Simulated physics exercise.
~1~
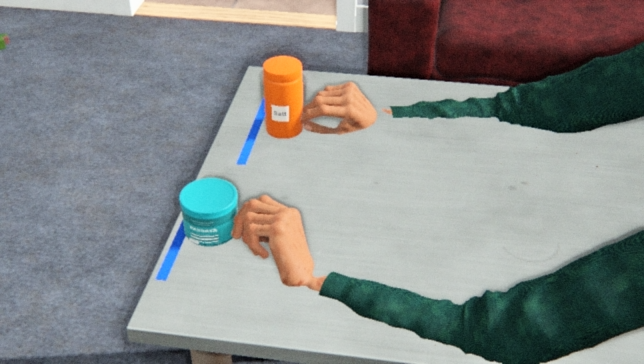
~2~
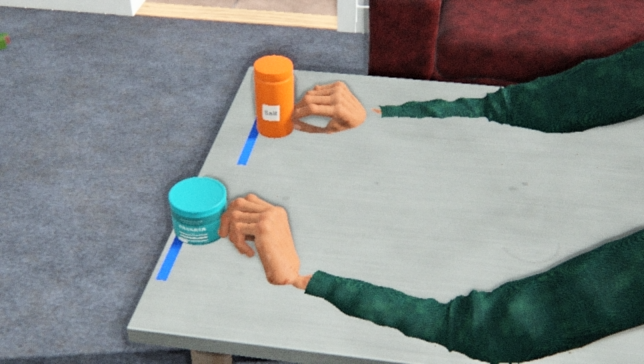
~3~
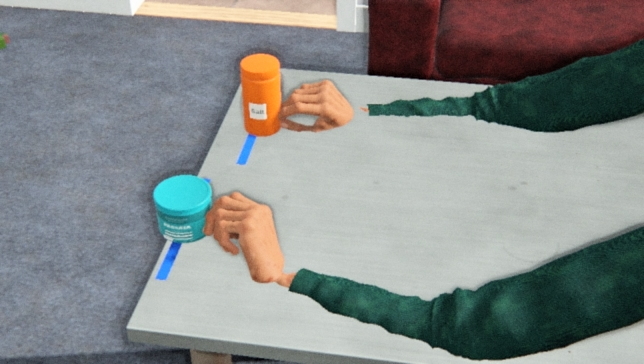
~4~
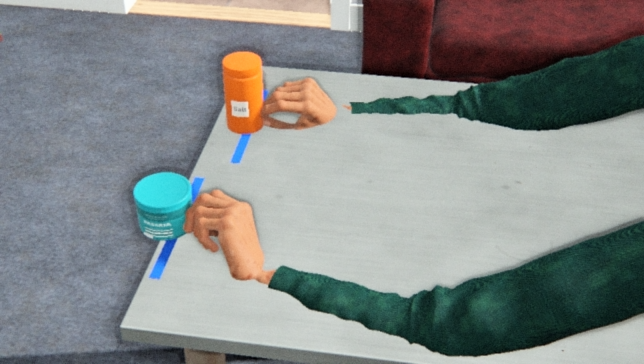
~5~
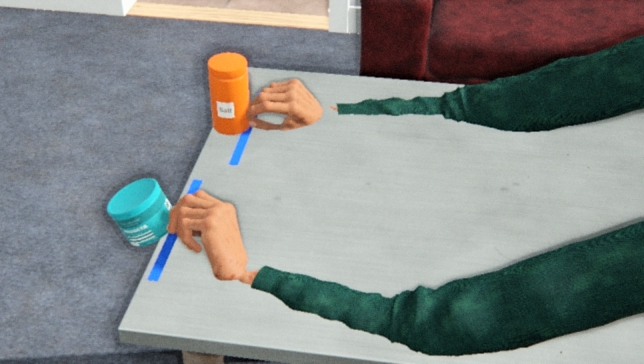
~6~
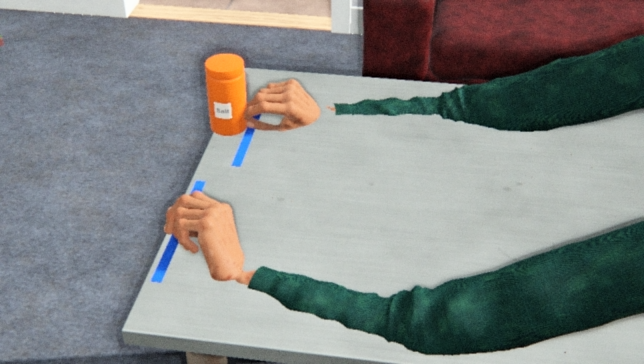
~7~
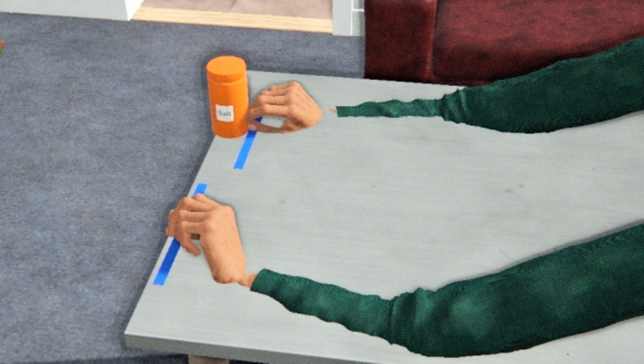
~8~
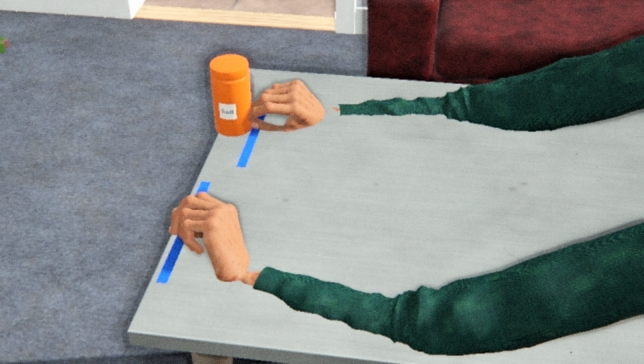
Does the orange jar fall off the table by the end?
No, the orange jar stays upright on the table near the edge, while the turquoise tub is the one that goes over.
